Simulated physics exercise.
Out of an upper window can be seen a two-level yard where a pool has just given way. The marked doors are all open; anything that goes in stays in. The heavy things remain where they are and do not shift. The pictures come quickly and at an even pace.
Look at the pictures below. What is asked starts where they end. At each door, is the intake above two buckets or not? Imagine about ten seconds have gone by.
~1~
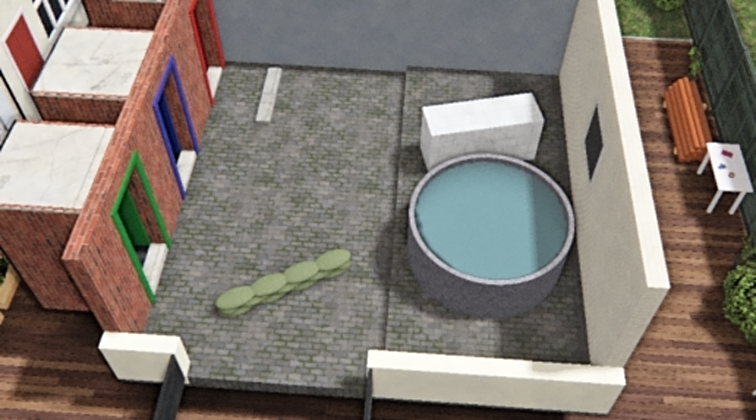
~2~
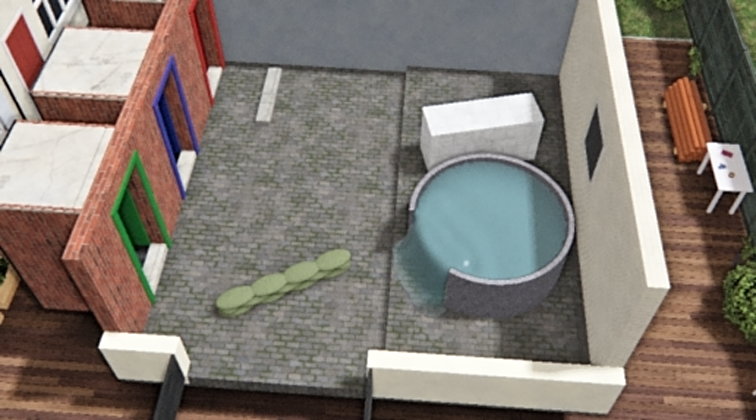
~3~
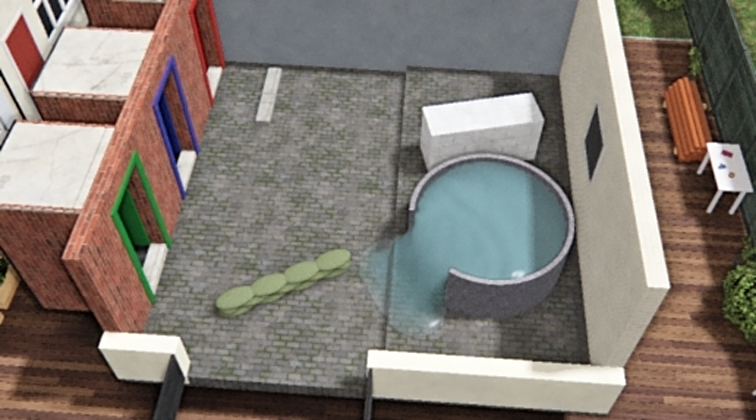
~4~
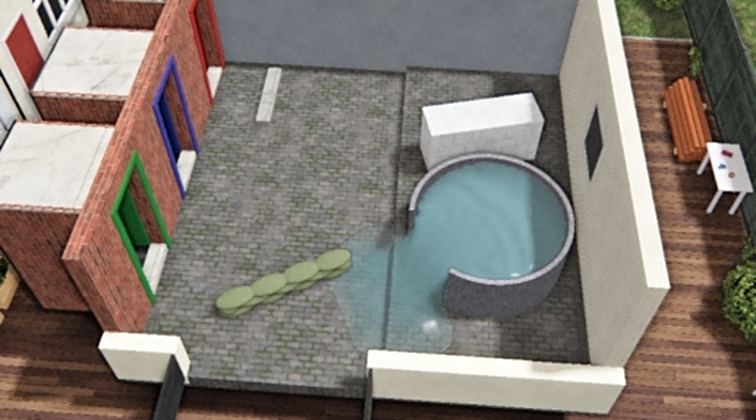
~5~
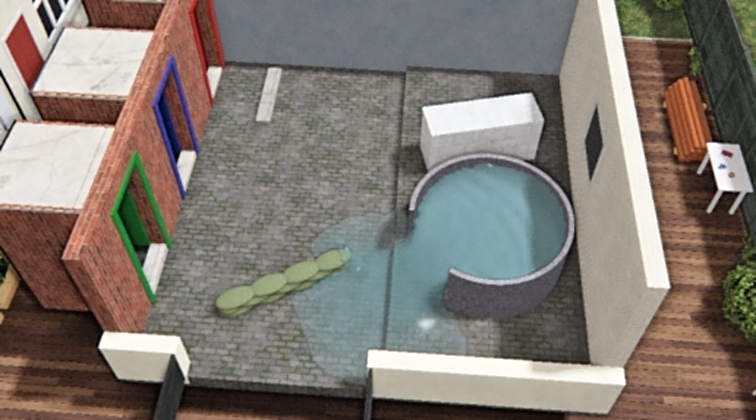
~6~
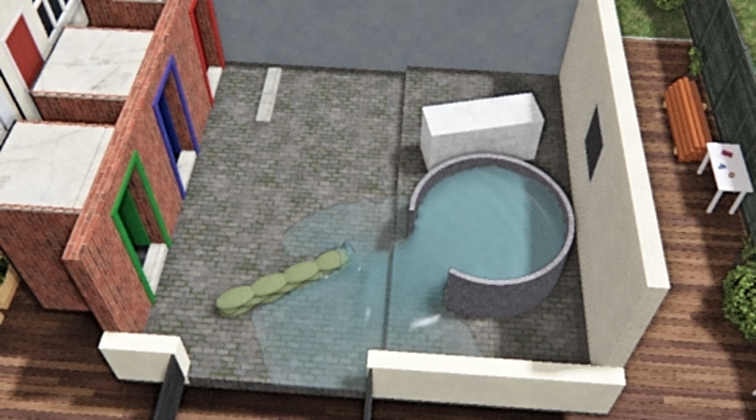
Red door: Not above, blue door: Not above, green door: Not above.
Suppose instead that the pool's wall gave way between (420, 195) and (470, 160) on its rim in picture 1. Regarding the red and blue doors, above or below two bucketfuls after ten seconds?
Result - red door tops the mark, blue door tops the mark.
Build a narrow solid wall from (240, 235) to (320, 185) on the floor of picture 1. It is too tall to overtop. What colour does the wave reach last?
I'd name the one in red.
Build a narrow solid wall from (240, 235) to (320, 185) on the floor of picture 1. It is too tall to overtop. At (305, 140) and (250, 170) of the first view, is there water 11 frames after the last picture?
The first point ends up spared and the second ends up spared.
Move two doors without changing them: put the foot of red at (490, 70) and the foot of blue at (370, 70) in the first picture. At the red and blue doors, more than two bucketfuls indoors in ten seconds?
The red door door falls short, and the blue door door falls short.
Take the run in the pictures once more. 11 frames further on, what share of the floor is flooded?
Roughly 50 per cent.
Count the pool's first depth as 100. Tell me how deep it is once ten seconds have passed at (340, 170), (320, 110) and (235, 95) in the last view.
Approx. values, in order: 8 %, 6 %, 4 %.
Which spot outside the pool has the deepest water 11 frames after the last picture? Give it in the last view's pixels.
Roughly (149, 358).
A moment on, water covers 25 % of the floor; the red door not reached, the blue door not reached, the green door not reached.
Next, water covers 50 % of the floor; the red door not reached, the blue door wet at the sill, nothing in, the green door wet at the sill, nothing in.
Then, water covers 60 % of the floor; the red door wet at the sill, nothing in, the blue door wet at the sill, nothing in, the green door wet at the sill, nothing in.
Later, water covers 70 % of the floor; the red door under two buckets in, the blue door wet at the sill, nothing in, the green door wet at the sill, nothing in.
In the end, water covers 75 % of the floor; the red door under two buckets in, the blue door wet at the sill, nothing in, the green door wet at the sill, nothing in.
